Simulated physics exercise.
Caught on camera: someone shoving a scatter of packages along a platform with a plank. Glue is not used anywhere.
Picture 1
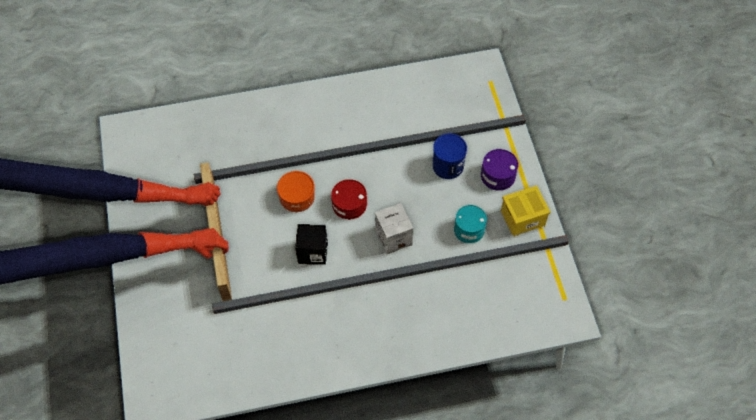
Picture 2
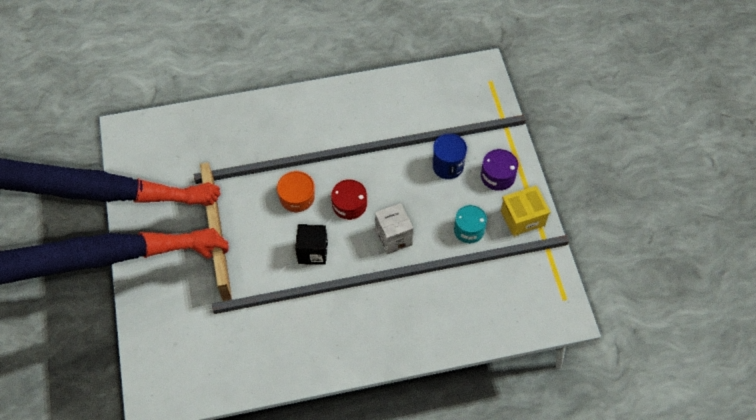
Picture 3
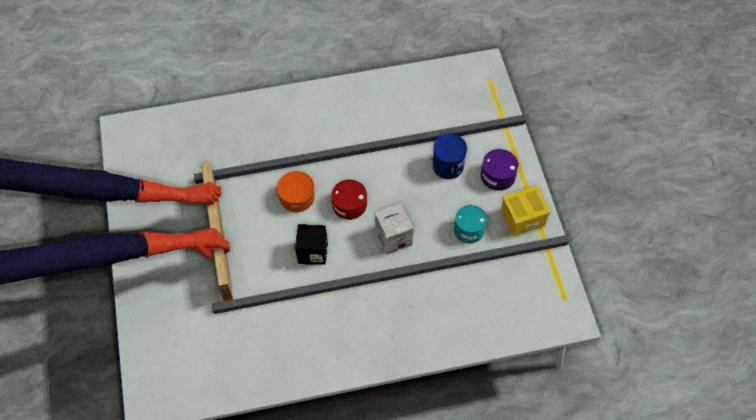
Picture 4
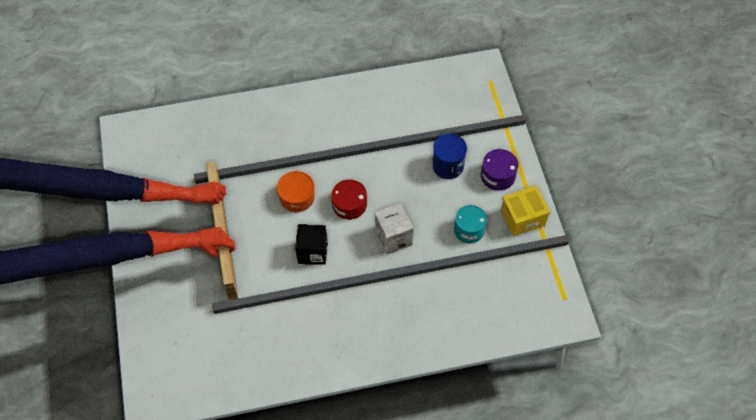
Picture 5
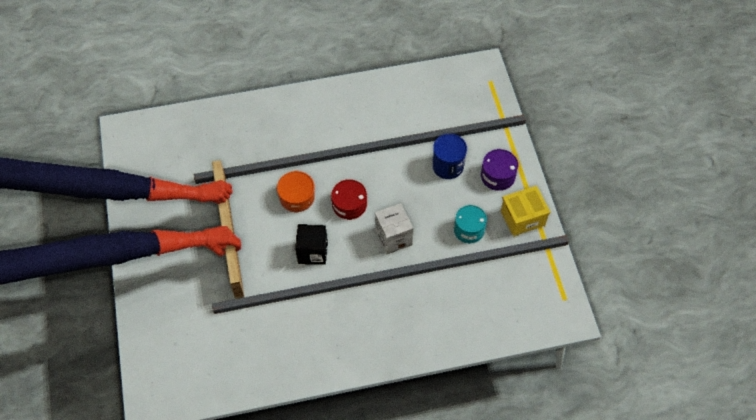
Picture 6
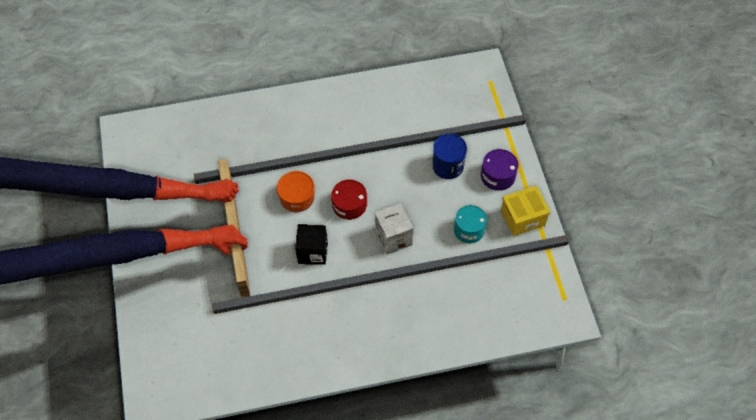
To begin with, two red-gloved hands hold a wooden plank at the left of a pale platform, with colourful containers and a black parcel scattered between two dark rails. The plank stays almost still, then the hands push it slightly to the right, while the containers remain unmoved.
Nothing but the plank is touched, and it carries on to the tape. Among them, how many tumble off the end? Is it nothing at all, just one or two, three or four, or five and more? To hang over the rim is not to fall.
After that push, what drops off the edge is a minimum of five.
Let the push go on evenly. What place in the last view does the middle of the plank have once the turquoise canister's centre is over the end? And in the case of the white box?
The middle is at (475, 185) when it's the turquoise canister, and at (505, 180) when it's the white box.
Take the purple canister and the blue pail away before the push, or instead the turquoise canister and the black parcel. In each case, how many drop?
First try: 3 fallen; other try: 3.
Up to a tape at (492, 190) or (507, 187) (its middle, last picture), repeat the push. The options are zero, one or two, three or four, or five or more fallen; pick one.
For the first place I'd say just one or two, and for the second 5 or more.
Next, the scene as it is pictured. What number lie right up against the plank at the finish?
Contact count: 3.
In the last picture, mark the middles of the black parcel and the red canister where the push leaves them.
Taking them in turn, first comes (550, 200), then (543, 176).
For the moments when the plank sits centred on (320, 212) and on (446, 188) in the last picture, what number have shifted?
First 3, then 8.
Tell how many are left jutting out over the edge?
It totals 3.
Soon after, none off yet; yellow tote at rest near (525, 212); purple canister at rest near (499, 170); turquoise canister at rest near (470, 224).
In the end, the number that fall off is five or more; gone, white box, blue pail, turquoise canister, purple canister and yellow tote.
